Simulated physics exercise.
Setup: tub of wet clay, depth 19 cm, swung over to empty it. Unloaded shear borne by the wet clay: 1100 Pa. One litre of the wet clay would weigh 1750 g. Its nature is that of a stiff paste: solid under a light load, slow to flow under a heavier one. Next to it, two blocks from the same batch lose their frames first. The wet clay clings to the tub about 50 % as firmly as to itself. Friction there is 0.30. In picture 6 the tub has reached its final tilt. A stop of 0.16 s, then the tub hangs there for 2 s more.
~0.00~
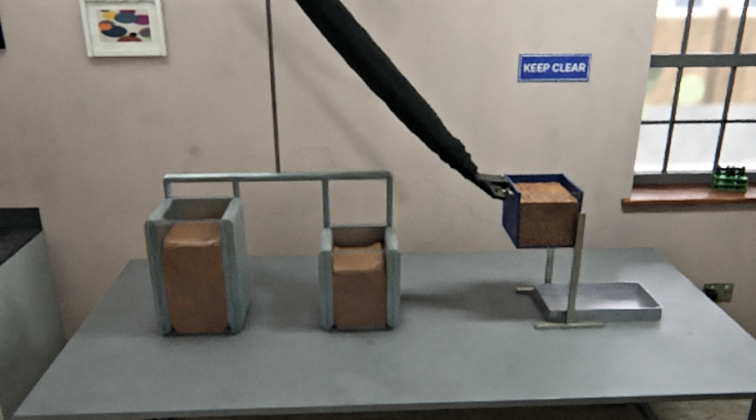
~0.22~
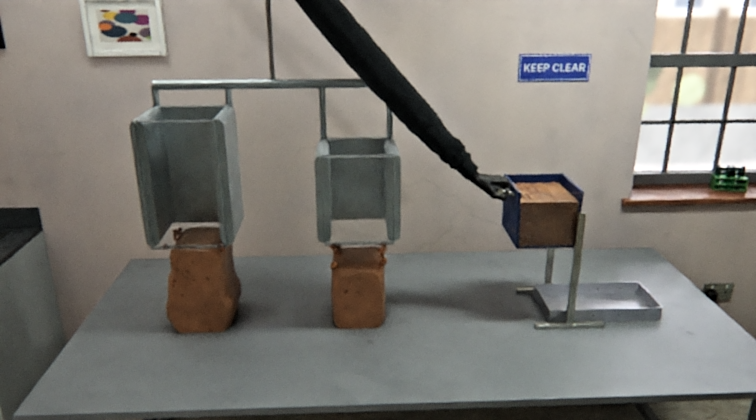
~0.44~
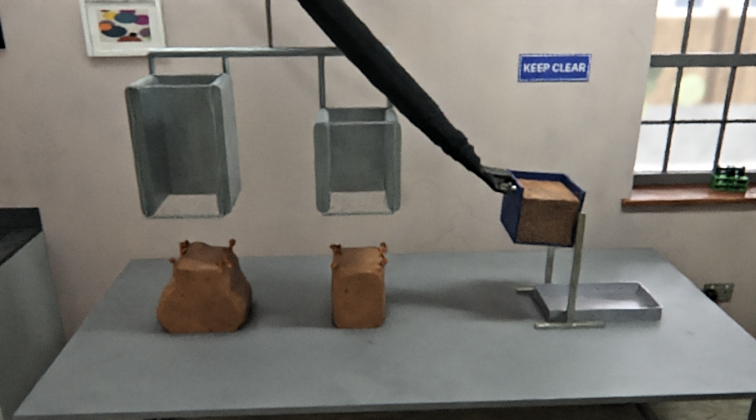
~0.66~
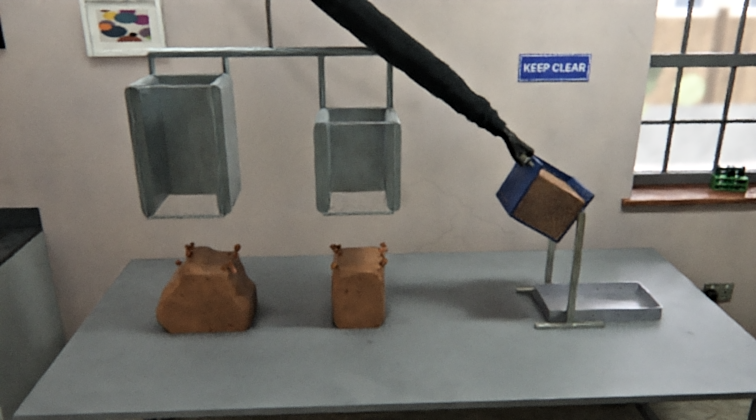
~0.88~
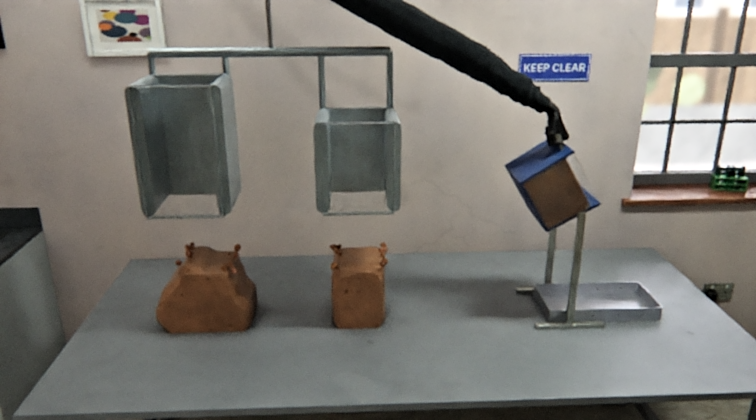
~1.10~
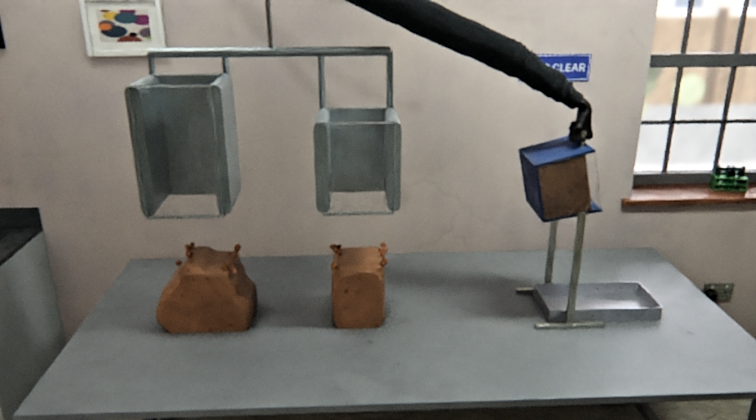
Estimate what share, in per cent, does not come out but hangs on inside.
Some 100 per cent hangs on inside.
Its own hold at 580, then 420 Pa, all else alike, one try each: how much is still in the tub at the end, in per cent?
In order: Around 100 % and around 75 %.
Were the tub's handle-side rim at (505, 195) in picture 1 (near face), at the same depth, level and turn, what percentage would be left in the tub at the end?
Close to 100 per cent would still be in the tub.
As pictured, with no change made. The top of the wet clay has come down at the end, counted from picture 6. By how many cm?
0 cm.
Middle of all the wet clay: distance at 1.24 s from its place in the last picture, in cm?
About 0 cm.
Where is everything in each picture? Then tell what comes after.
In the first frame, handle-side rim at (521, 194), tilt 0 degrees; top of the wet clay at (551, 201); blocks stand 34 cm, 24 cm (left to right).
In the second frame, handle-side rim at (521, 194), tilt 0 degrees; top of the wet clay at (551, 201); blocks stand 32 cm, 24 cm (left to right).
In the third frame, handle-side rim at (524, 189), tilt 5 degrees; top of the wet clay at (527, 197); blocks stand 26 cm, 24 cm (left to right).
In the fourth frame, handle-side rim at (544, 167), tilt 31 degrees; top of the wet clay at (541, 176); blocks stand 25 cm, 24 cm (left to right).
In the fifth frame, handle-side rim at (574, 153), tilt 59 degrees; top of the wet clay at (564, 160); blocks stand 25 cm, 24 cm (left to right).
In the sixth frame, handle-side rim at (595, 153), tilt 77 degrees; top of the wet clay at (583, 158); blocks stand 25 cm, 24 cm (left to right).
After 1.24 s, the tub is at 77 degrees and holds 100 %.
After 1.41 s, the tub is at 77 degrees and holds 100 %.
After 1.58 s, the tub is at 77 degrees and holds 100 %.
After 1.75 s, the tub is at 77 degrees and holds 100 %.
After 3.10 s, at the end, the tub is at 77 degrees and holds 100 %.
